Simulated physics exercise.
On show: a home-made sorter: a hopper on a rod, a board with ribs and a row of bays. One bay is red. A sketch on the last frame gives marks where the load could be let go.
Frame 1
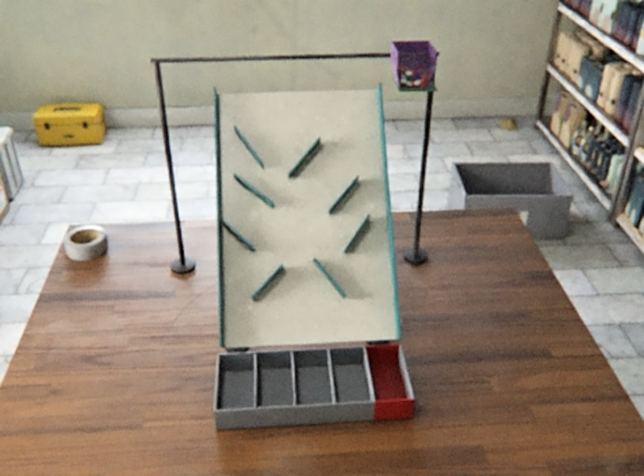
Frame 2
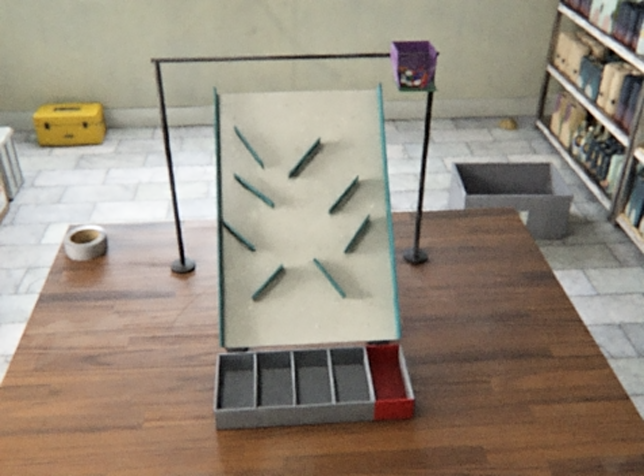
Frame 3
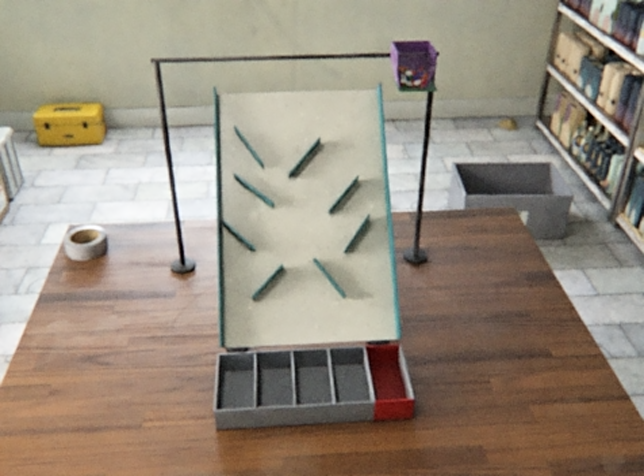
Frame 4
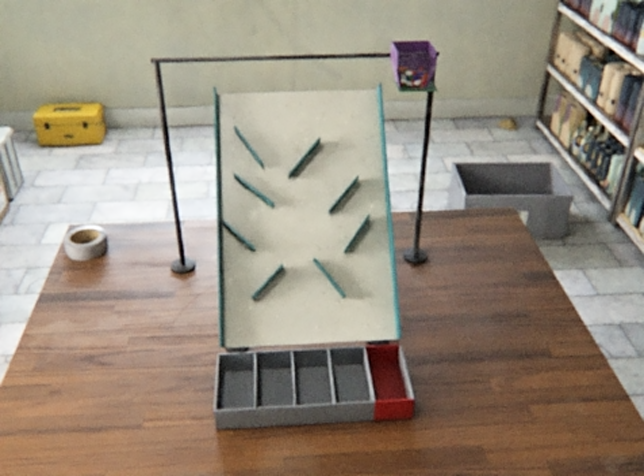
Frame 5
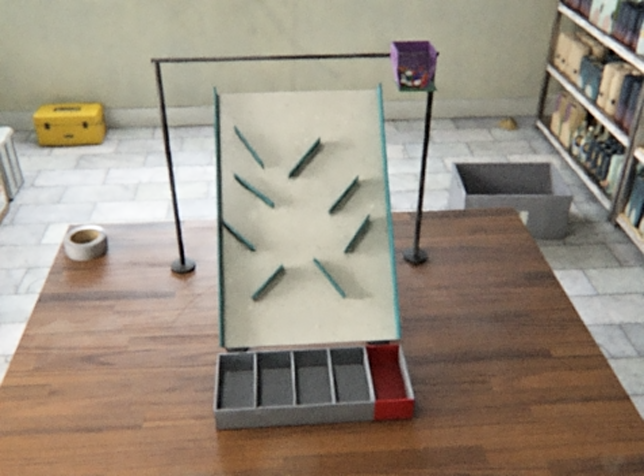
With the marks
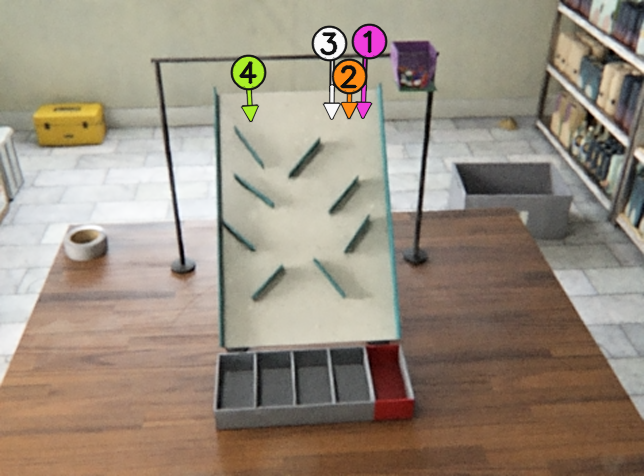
On a wooden table in a room with shelves, a pale tilted board with angled ribs stands above a row of bays, the rightmost red, while a purple hopper sits at the rod's right end; nothing visibly moves.
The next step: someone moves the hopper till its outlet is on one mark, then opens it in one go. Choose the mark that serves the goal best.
1 works best here.
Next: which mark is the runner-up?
Here it is mark 2.
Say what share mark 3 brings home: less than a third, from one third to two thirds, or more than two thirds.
Mark 3 gives less than a third.
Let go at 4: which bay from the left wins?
The third.
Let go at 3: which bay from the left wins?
It is the second one.
On the marked copy, mark 1 meets the board at (363, 112); mark 2 meets the board at (349, 112); mark 3 meets the board at (331, 113); mark 4 meets the board at (250, 115).
Choosing 1, about two thirds in the red bay, about a third in other bays.
Choosing 2, about a third in the red bay, about half in other bays.
Choosing 3, about a quarter in the red bay, most in other bays.
Choosing 4, a small part in the red bay, most in other bays, a stray few held on the board.
